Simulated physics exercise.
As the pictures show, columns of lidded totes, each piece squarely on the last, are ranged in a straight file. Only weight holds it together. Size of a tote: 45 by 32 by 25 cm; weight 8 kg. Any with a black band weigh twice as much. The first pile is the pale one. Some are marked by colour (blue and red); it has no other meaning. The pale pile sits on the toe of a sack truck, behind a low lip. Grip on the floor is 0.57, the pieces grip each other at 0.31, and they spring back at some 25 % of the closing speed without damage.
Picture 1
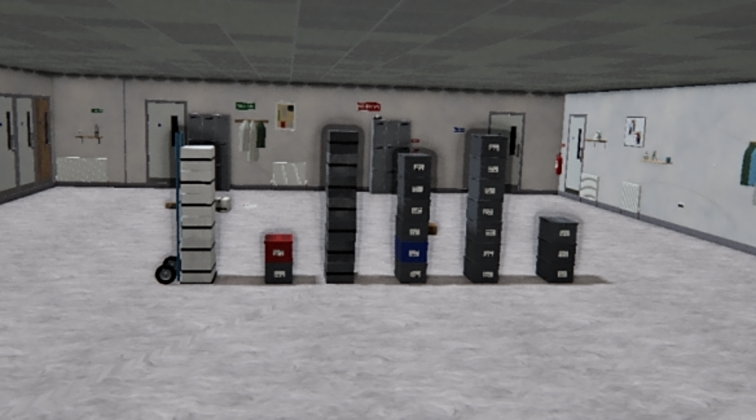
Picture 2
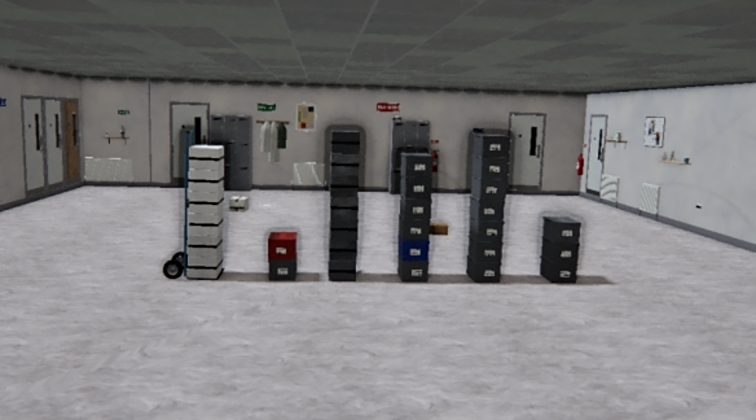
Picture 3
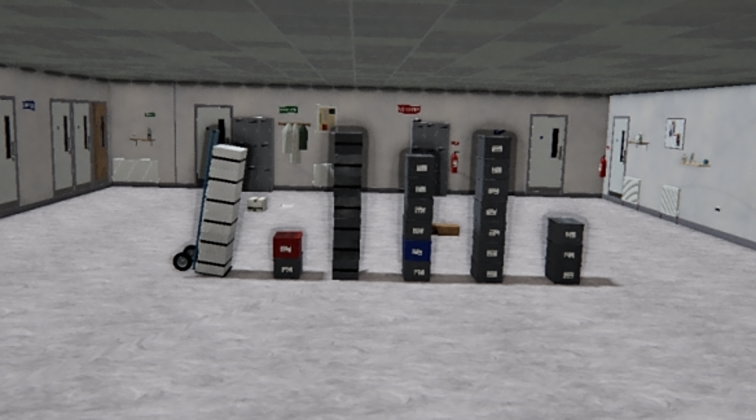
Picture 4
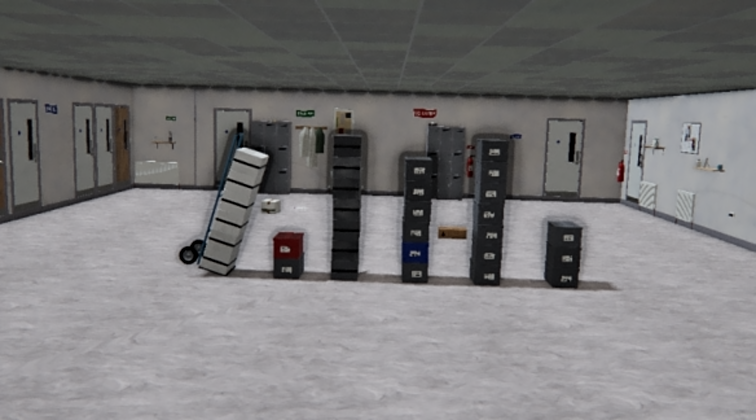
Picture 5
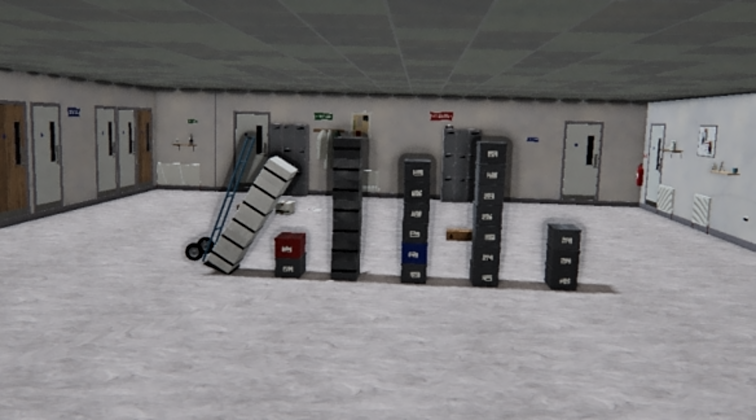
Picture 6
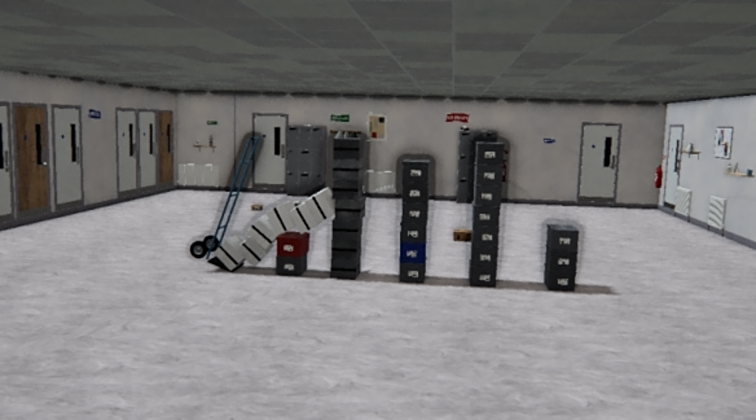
A blue hand truck carrying a pale stack of boxes tilts to the right, and the stack leans further and fans out over the short red-topped pile to reach the tall dark column, as the view shifts around the row.
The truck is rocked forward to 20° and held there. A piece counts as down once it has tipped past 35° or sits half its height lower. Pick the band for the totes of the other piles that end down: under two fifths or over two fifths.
Ending down: Fewer than two in five.
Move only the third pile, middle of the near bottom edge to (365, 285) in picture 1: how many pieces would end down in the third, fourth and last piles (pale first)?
Then third 0, fourth 0, last 0.
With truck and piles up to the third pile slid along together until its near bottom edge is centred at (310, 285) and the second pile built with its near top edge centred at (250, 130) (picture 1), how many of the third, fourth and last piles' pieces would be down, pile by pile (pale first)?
In that case third 7, fourth 4, last 2.
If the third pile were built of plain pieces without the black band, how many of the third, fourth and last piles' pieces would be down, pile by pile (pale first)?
In that case third 6, fourth 5, last 2.
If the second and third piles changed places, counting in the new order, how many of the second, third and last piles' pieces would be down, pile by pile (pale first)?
In that case second 7, third 1, last 2.
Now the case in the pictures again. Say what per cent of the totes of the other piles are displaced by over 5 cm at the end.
15 per cent.
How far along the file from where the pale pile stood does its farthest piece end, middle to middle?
Roughly 130 cm along.
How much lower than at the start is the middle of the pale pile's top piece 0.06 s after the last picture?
About 50 cm.
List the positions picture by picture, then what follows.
In the first picture (we follow the side turned to the camera; the camera moves round a little), truck frame (177, 163) 0° forward; red tote (279, 252); blue tote (415, 253); no other piece has moved.
In the second picture, truck frame (186, 162) 1° forward; red tote (282, 250).
In the third picture, truck frame (209, 160) 8° forward, top of the pale pile leaning 8°; blue tote (418, 251); no other piece has moved.
In the fourth picture, truck frame (229, 161) 17° forward, top of the pale pile leaning 17°; blue tote (416, 253); no other piece has moved.
In the fifth picture, truck frame (239, 163) 20° forward, top of the pale pile leaning 31°; red tote (287, 249); no other piece has moved.
In the sixth picture, truck frame (242, 163) 20° forward, top of the pale pile leaning 59°; red tote (288, 247) displaced 25 mm; blue tote (412, 253); 2 stirred so far.
Then, 0.06 s on from the sixth picture, 6 of the pale pile down; none of the 25 other totes down, 2 disturbed; red tote displaced 37 mm.
Then, 0.14 s on from the sixth picture, 6 of the pale pile down; none of the 25 other totes down, 5 disturbed; red tote displaced 50 mm.
Then, 0.32 s on from the sixth picture, 6 of the pale pile down; none of the 25 other totes down, 7 disturbed; red tote displaced 29 mm.
Then, 0.52 s on from the sixth picture, 5 of the pale pile down; none of the 25 other totes down, 7 disturbed; red tote displaced 25 mm.
Finally, 5 of the pale pile down; none of the 25 other totes down, 7 disturbed; red tote displaced 25 mm; blue tote unmoved. That is 0 per cent. Seen by the last camera, middles, red tote near (291, 244), blue tote near (413, 250).
